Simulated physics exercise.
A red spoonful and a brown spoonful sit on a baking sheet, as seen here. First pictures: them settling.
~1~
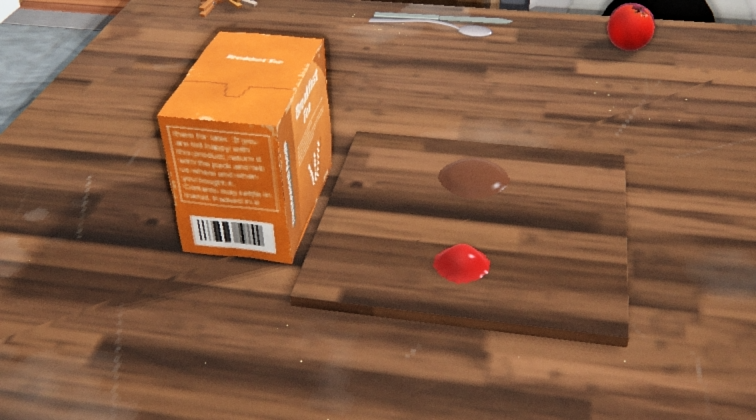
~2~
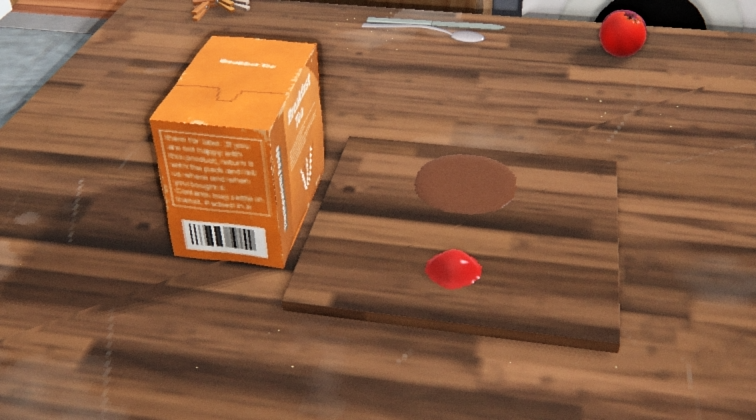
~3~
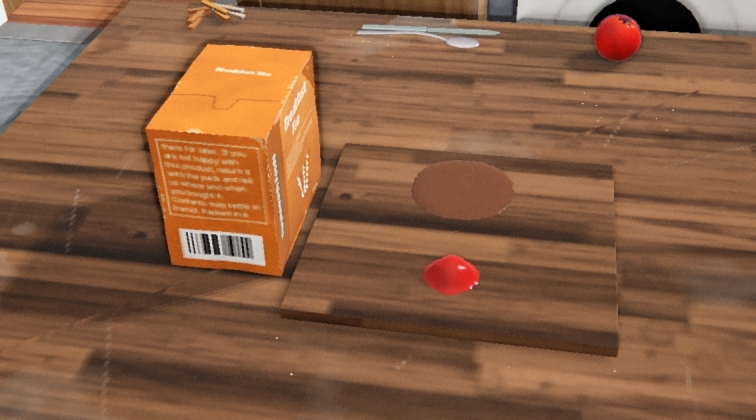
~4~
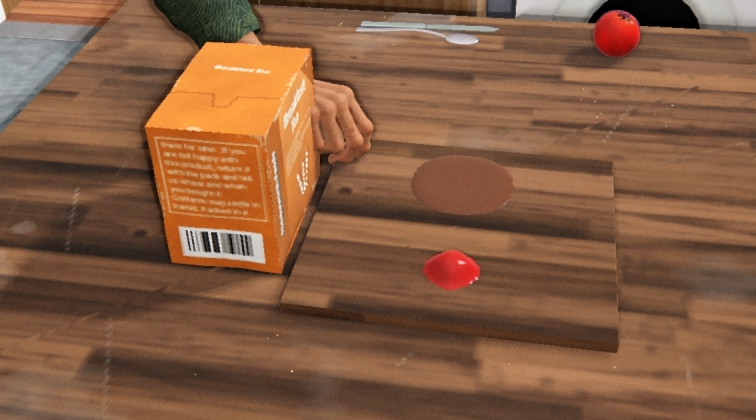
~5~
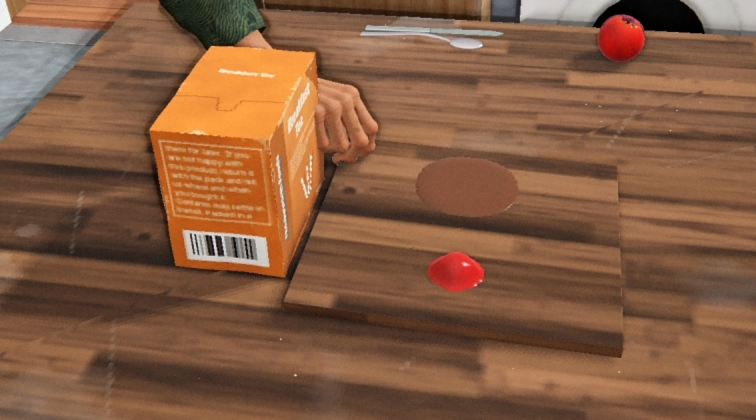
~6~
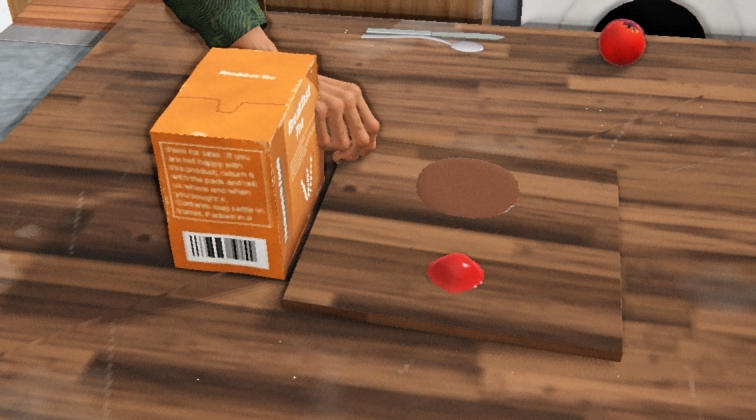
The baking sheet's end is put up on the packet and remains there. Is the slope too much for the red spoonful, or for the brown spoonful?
In the end the red spoonful is held back; meanwhile the brown spoonful makes it off.
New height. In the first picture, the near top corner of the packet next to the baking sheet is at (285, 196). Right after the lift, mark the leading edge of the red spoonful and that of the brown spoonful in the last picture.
The first one stops at (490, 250), and after it the second at (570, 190).
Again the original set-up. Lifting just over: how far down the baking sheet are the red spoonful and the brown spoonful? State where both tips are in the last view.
About (521, 222) and (619, 203).
Shortly, slope about 35°; the red spoonful has not moved; the brown spoonful has crept down a long way.
Then, the red spoonful has not moved; the brown spoonful is dripping off the low end.
At the finish, slope about 35°; the red spoonful has not moved; the brown spoonful is dripping off the low end.
